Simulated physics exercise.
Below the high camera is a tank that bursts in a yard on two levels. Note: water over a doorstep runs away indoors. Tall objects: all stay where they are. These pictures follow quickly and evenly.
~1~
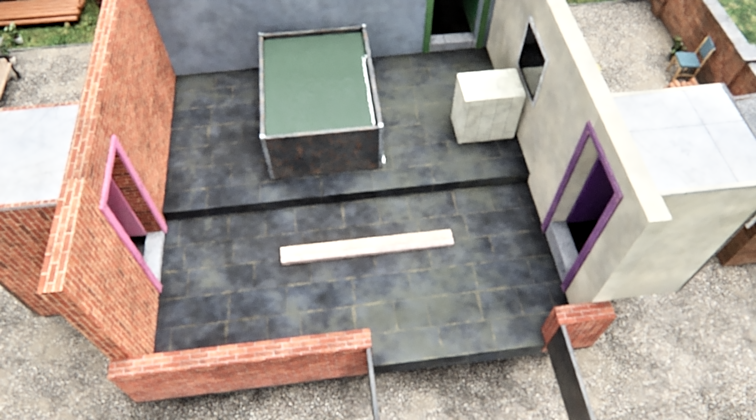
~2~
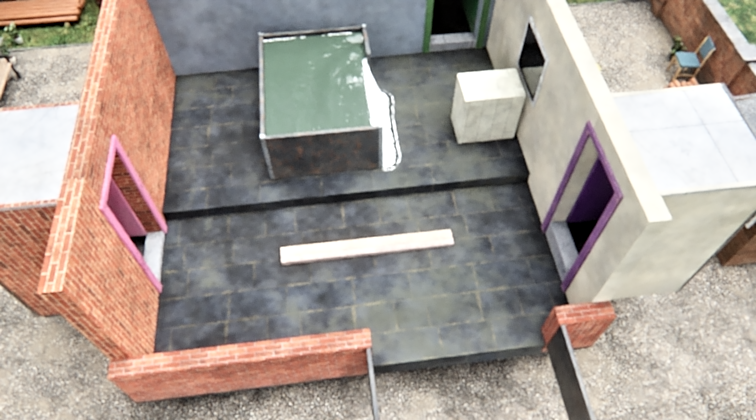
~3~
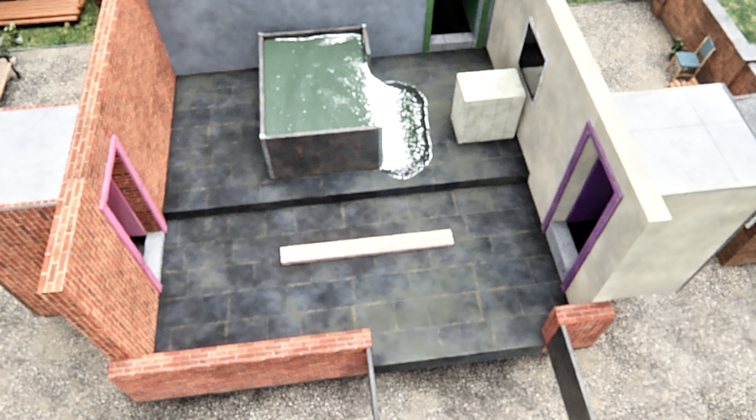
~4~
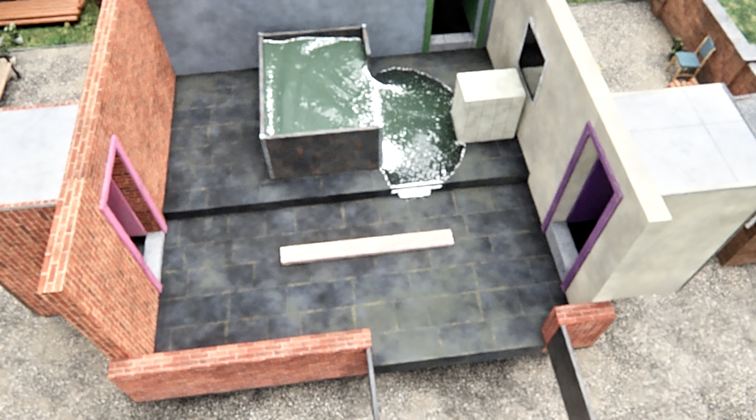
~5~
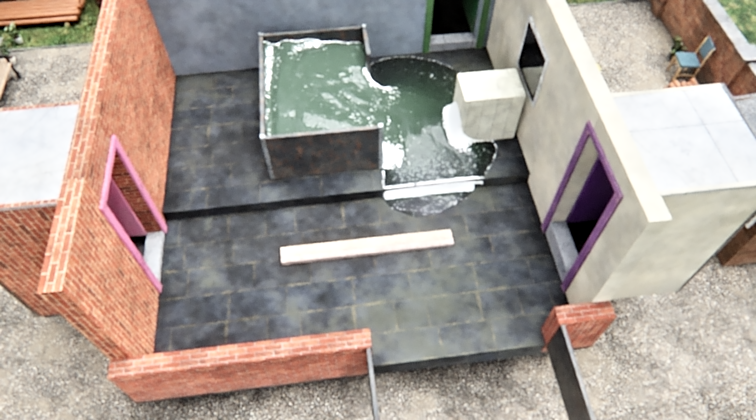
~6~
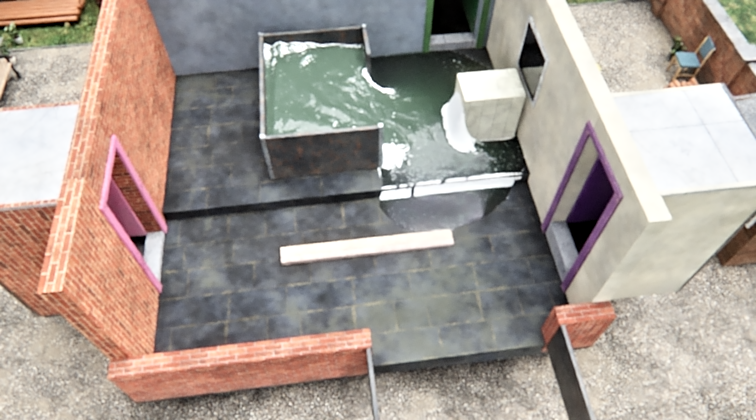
A two-level yard of dark paving, seen from high above by a still camera, lies between a brick wall with a pink-purple frame on the left and a pale wall with a purple one on the right. An open tank of green water stands at the upper centre, left of a pale block, with a long pale bar below. Water bursts from the tank's right side, spreads foaming rightward around the block, and pours over the step onto the lower level.
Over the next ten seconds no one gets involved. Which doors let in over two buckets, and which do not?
One by one: Pink door: Never tops two buckets; purple door: Never tops two buckets; green door: Tops two buckets.
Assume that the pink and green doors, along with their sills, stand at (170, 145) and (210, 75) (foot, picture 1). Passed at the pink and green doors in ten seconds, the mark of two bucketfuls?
Briefly, pink door remains below the limit while green door remains below the limit.
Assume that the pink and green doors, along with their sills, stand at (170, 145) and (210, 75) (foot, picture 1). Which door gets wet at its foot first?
The one in purple is first.
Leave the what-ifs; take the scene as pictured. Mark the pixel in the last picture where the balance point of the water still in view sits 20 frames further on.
It is near (409, 139).
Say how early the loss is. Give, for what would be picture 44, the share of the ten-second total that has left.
Approximately 75 in a hundred, I think.
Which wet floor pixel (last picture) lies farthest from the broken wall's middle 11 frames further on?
The front's farthest point is close to (571, 324).
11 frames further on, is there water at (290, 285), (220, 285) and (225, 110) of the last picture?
Lab note, in the order given: Unwetted, unwetted, unwetted.
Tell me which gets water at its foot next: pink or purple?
That's the purple one.
A moment on, water covers 30 % of the floor; the pink door not reached, the purple door wet at the sill, nothing in, the green door under two buckets in.
Next, water covers 40 % of the floor; the pink door not reached, the purple door wet at the sill, nothing in, the green door far over two buckets in.
Then, water covers 50 % of the floor; the pink door not reached, the purple door wet at the sill, nothing in, the green door far over two buckets in.
Later, water covers 85 % of the floor; the pink door wet at the sill, nothing in, the purple door wet at the sill, nothing in, the green door far over two buckets in.
In the end, water covers 90 % of the floor; the pink door under two buckets in, the purple door wet at the sill, nothing in, the green door far over two buckets in.
